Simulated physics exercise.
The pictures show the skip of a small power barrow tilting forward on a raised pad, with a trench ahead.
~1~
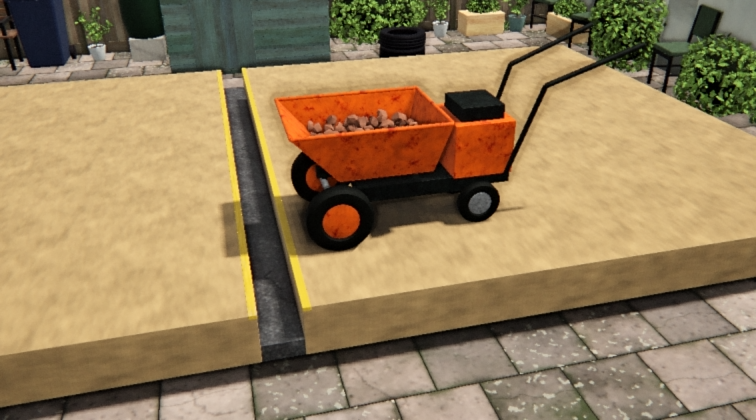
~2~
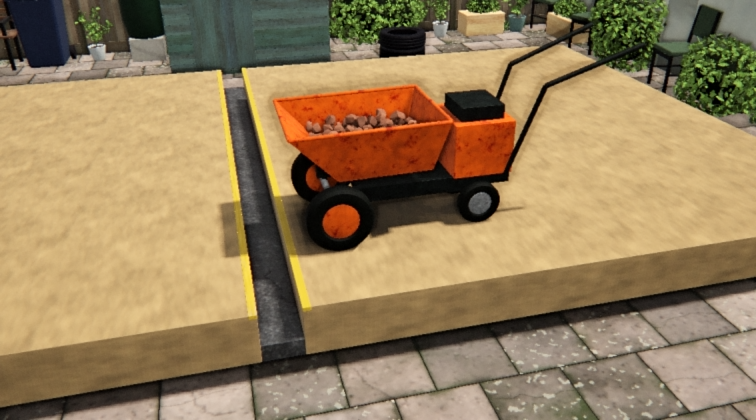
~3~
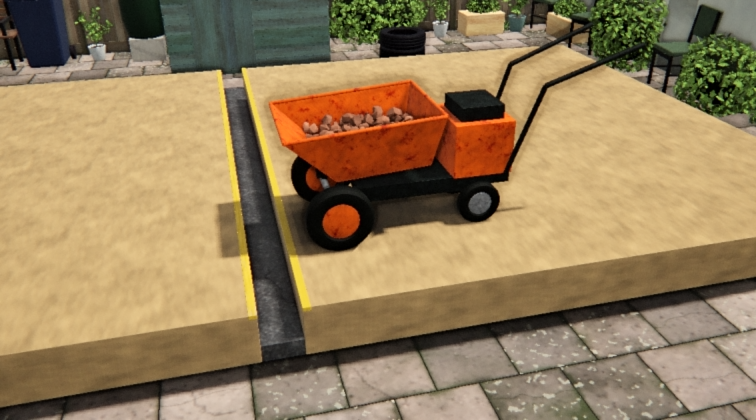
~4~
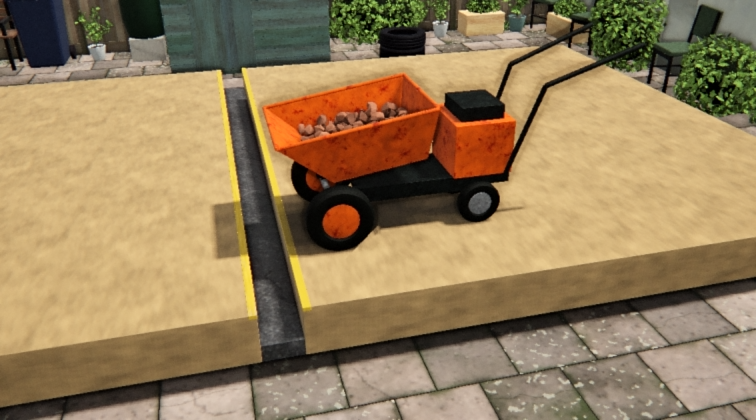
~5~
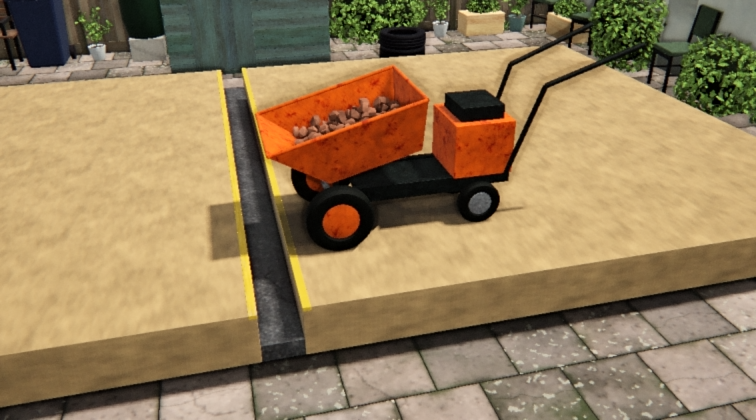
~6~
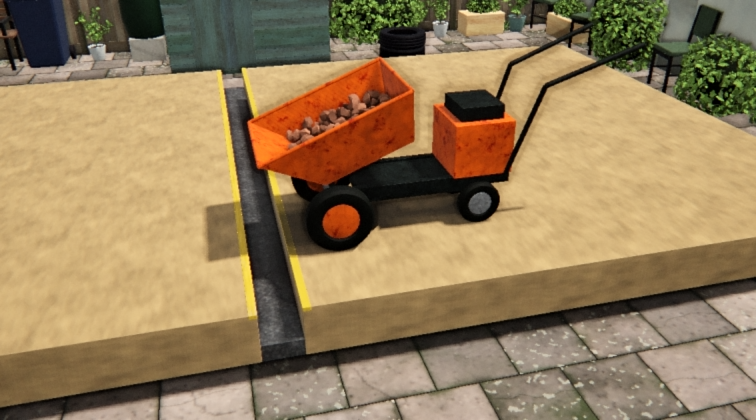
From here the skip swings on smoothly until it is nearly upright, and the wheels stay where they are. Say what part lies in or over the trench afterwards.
Between the edges lies less than half of the load.
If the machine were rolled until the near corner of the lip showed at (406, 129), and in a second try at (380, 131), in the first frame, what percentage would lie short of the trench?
Near 50 % and 20 %.
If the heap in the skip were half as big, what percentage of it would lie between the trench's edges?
It comes to 0 per cent or so.
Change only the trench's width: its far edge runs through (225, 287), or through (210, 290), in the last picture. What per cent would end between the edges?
The first gives 40 %, the second 80 %.
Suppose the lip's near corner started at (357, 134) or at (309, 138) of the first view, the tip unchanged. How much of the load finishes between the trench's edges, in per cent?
In turn 80 and 20 in a hundred.
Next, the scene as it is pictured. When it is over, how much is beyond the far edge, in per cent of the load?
It comes to 65 per cent or so.
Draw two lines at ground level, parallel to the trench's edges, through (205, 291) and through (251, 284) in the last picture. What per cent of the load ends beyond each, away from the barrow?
In turn 30 and 60 in a hundred.
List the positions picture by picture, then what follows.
The first picture shows lip of the skip (291, 140), level; top of the load (369, 132), lumps of rubble; first edge of the trench (299, 277); far edge (248, 284), the trench under half as wide as the skip, and about as deep as wide.
The second picture shows lip of the skip (289, 141), tipped barely; top of the load (368, 132).
The third picture shows lip of the skip (284, 144), tipped barely; top of the load (378, 131).
The fourth picture shows lip of the skip (277, 150), tipped a little; top of the load (386, 122).
The fifth picture shows lip of the skip (268, 157), tipped clearly; top of the load (383, 116).
The sixth picture shows lip of the skip (259, 167), tipped clearly; top of the load (382, 110); first edge of the trench (299, 277); far edge (248, 284).
Just after the last frame, skip tipped steeply; every one in the skip.
A moment on, skip tipped right over; the larger part in the skip; roughly a quarter beyond it.
Further on, skip tipped right over; roughly a third in the skip; roughly two thirds beyond it.
When it is over, skip tipped right over; roughly a third in the skip; just a few in or heaped over the trench; roughly two thirds beyond it.
